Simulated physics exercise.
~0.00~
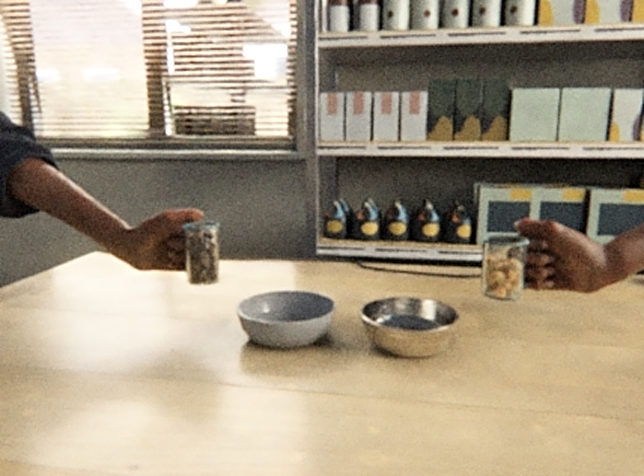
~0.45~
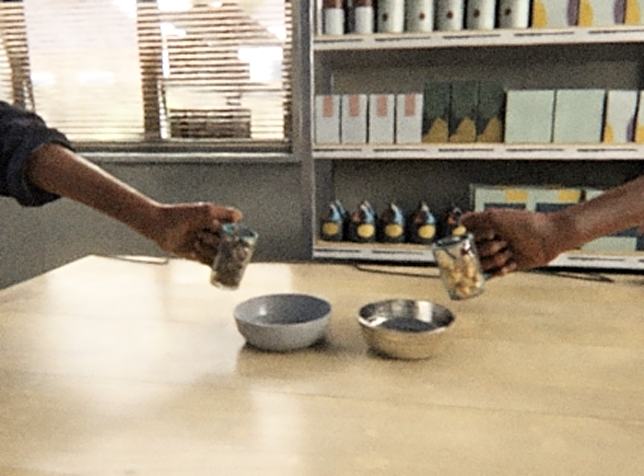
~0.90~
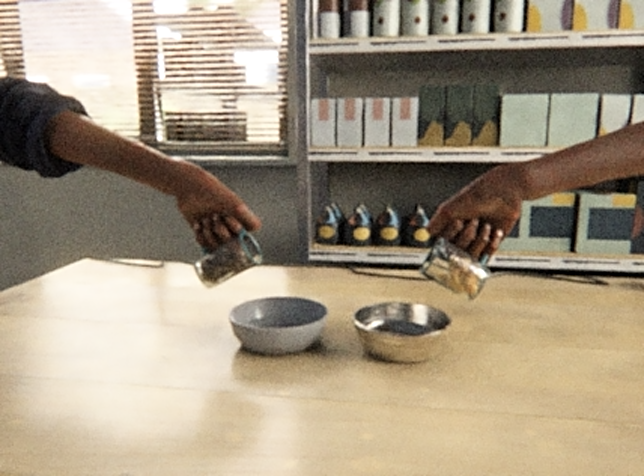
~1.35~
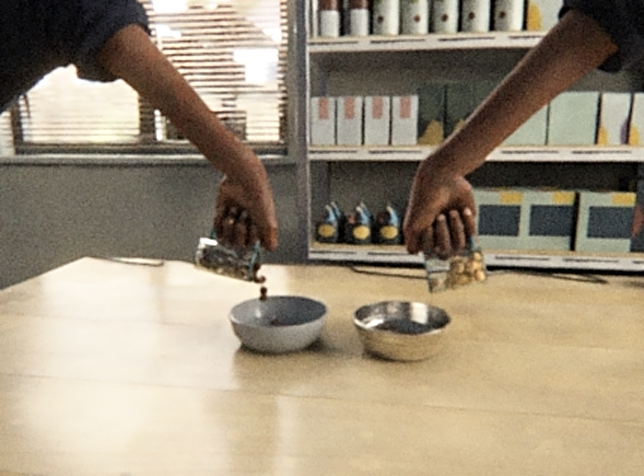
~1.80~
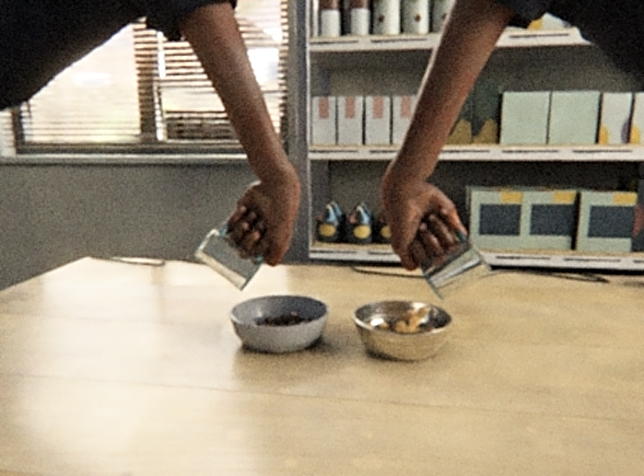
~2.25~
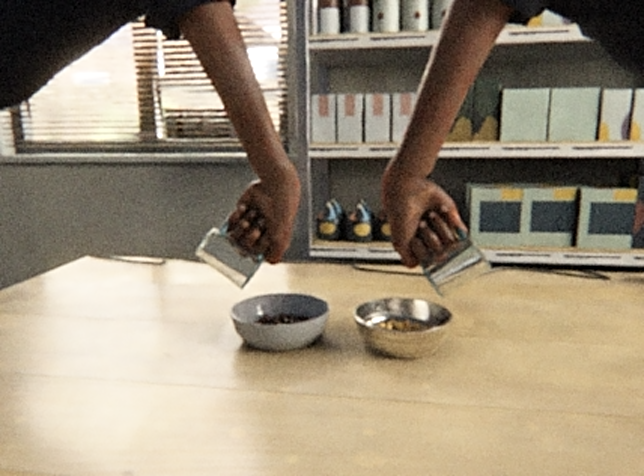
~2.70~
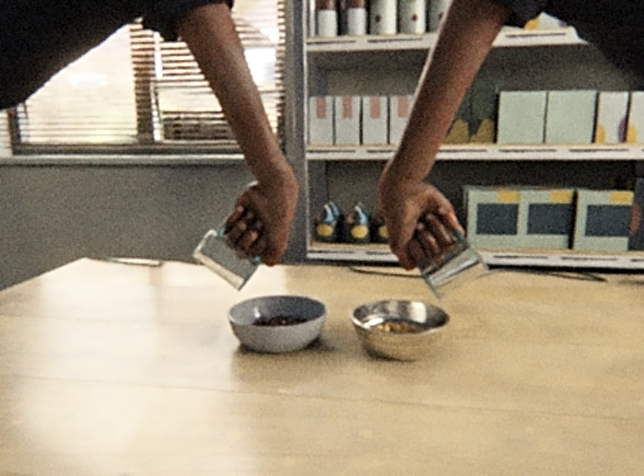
Two hands tilting small clear cups and emptying their little pieces into two bowls, left pouring first, everything landing inside.
